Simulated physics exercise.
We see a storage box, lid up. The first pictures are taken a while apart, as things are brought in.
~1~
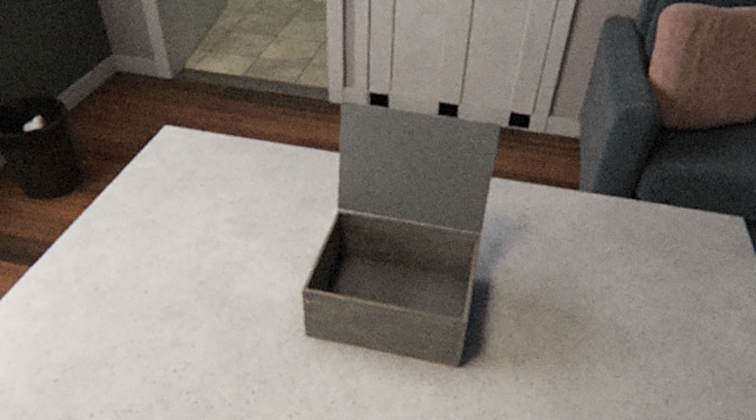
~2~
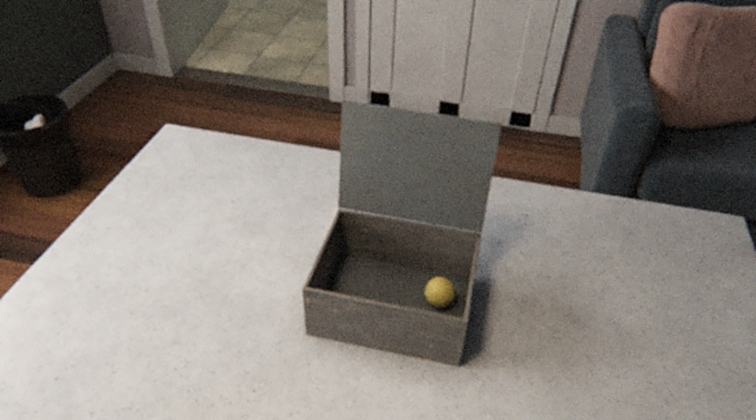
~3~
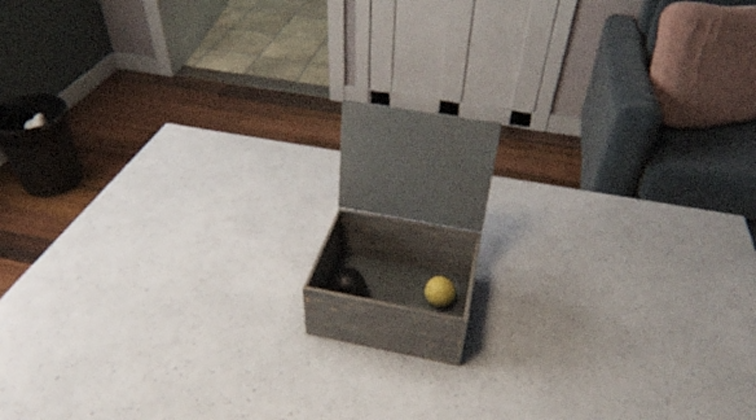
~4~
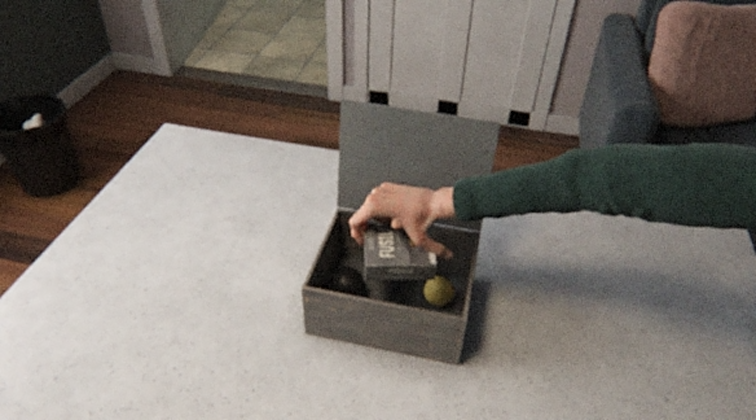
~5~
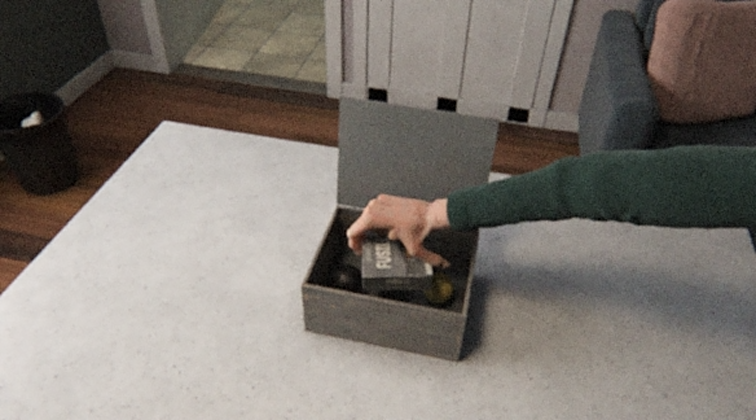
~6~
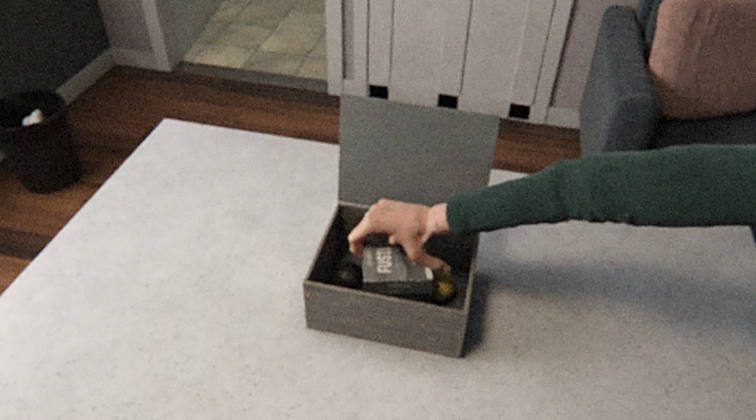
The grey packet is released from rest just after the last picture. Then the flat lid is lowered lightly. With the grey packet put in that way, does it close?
As it turns out, it shuts flat.
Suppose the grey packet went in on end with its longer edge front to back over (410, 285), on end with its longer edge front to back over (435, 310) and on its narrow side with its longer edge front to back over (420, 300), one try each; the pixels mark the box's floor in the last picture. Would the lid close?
First, it is held up; second, it shuts flat; third, it closes.
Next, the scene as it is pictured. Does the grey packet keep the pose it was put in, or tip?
It keeps its pose.
Then, 1.30 s on from there, lid 85° above the rim; grey packet shifted a little near (393, 287).
Then, 1.80 s on from there, lid 34° above the rim; grey packet shifted a little near (393, 287).
In the end, lid shut; moved from the start, grey packet; the other 2 unmoved. At the end, from the last picture's camera, grey packet near (393, 287).
